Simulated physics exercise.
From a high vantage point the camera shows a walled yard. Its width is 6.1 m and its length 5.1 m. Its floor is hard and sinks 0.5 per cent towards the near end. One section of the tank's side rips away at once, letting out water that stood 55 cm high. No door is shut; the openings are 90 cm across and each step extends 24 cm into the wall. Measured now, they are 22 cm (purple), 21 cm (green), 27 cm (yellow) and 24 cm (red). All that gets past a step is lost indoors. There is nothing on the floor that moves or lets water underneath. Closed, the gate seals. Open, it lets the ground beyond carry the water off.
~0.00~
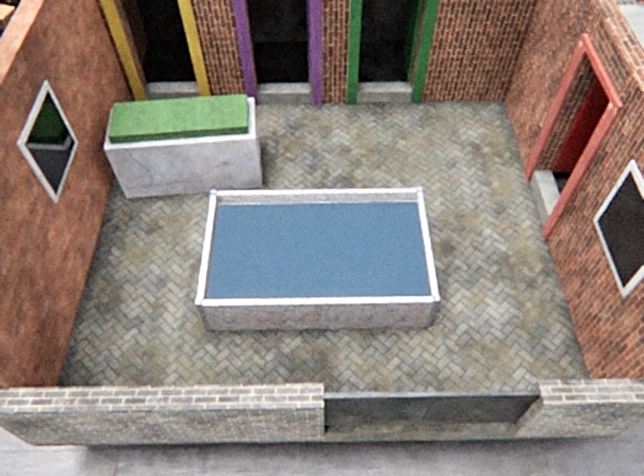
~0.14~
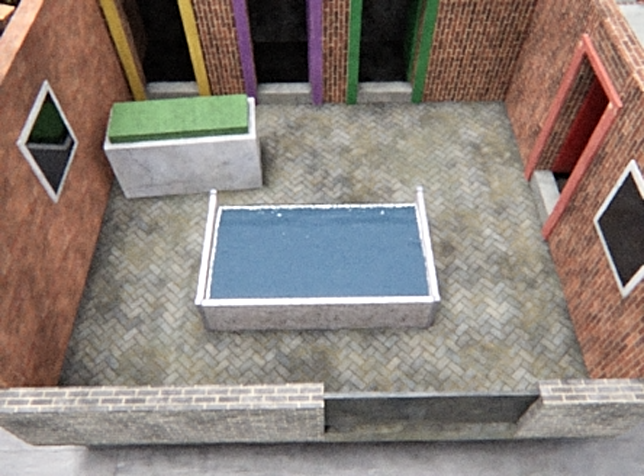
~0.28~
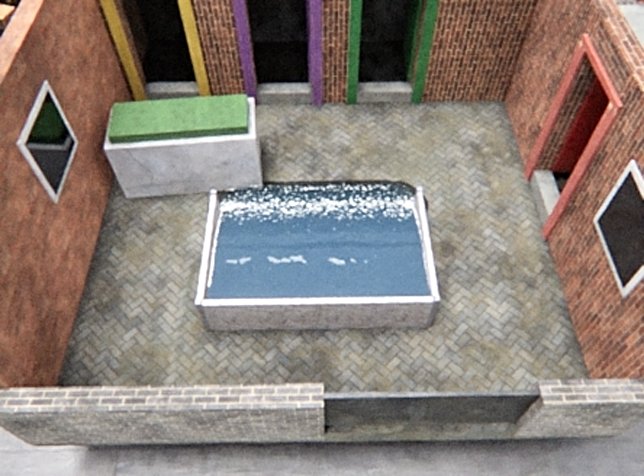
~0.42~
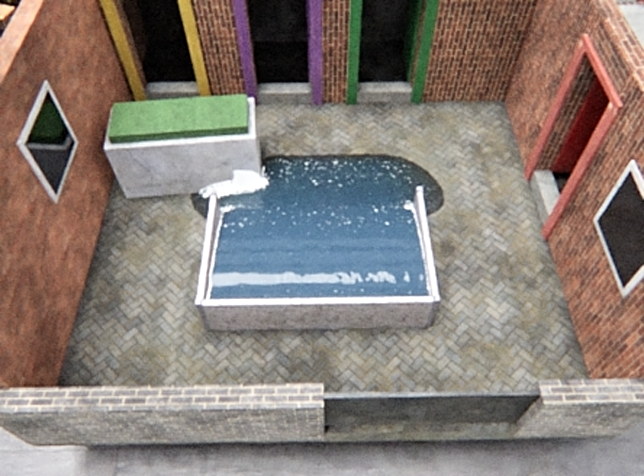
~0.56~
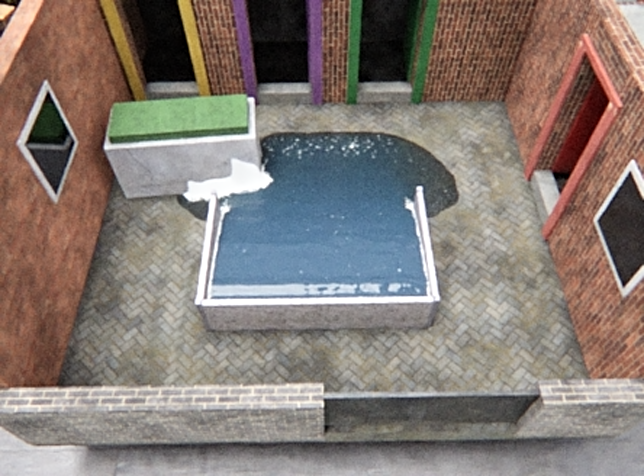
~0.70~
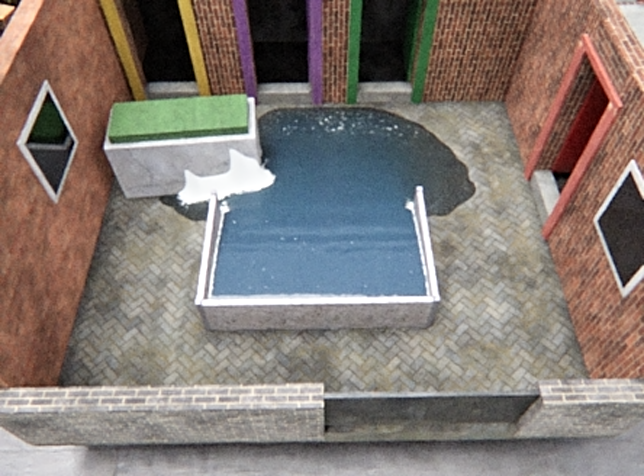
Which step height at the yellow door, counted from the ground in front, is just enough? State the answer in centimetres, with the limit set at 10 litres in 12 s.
A height of roughly 14 cm is just enough.
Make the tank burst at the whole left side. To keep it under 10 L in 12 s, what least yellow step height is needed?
Roughly 15 cm.
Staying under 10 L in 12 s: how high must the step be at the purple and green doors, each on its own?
Close to 29 cm (purple) and close to 27 cm (green).
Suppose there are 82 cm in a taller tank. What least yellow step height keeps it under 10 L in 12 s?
Required height: Approx. 20 cm.
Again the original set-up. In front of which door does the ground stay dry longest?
The answer is the red door.
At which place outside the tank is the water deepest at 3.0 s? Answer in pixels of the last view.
Near pixel (496, 102).
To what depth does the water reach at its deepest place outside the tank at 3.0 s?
I'd estimate roughly 32 cm.
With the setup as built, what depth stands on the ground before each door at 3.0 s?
Centimetres: Purple = 18, green = 19, yellow = 6, red = 8.
After 1.4 s water covers 40 % of the floor, deepest (42 cm) near (332, 112); it has not reached the yellow door.
After 3.0 s water covers 60 % of the floor, deepest (32 cm) near (496, 102); 6 cm at the yellow door, 0 litres in over its 27 cm step.
After 12.0 s water covers 95 % of the floor, deepest (12 cm) near (221, 209); 4 cm at the yellow door, 0 litres in over its 27 cm step.
At the yellow door as built, the water arrived by 1.7 s and peaked near 19 cm at 4.4 s.
Run again over the same 12 s with other heights there, 23 litres in over 11.5 cm, 6 litres over 15.5 cm. The limit of 10 litres is kept from about 14 cm up.
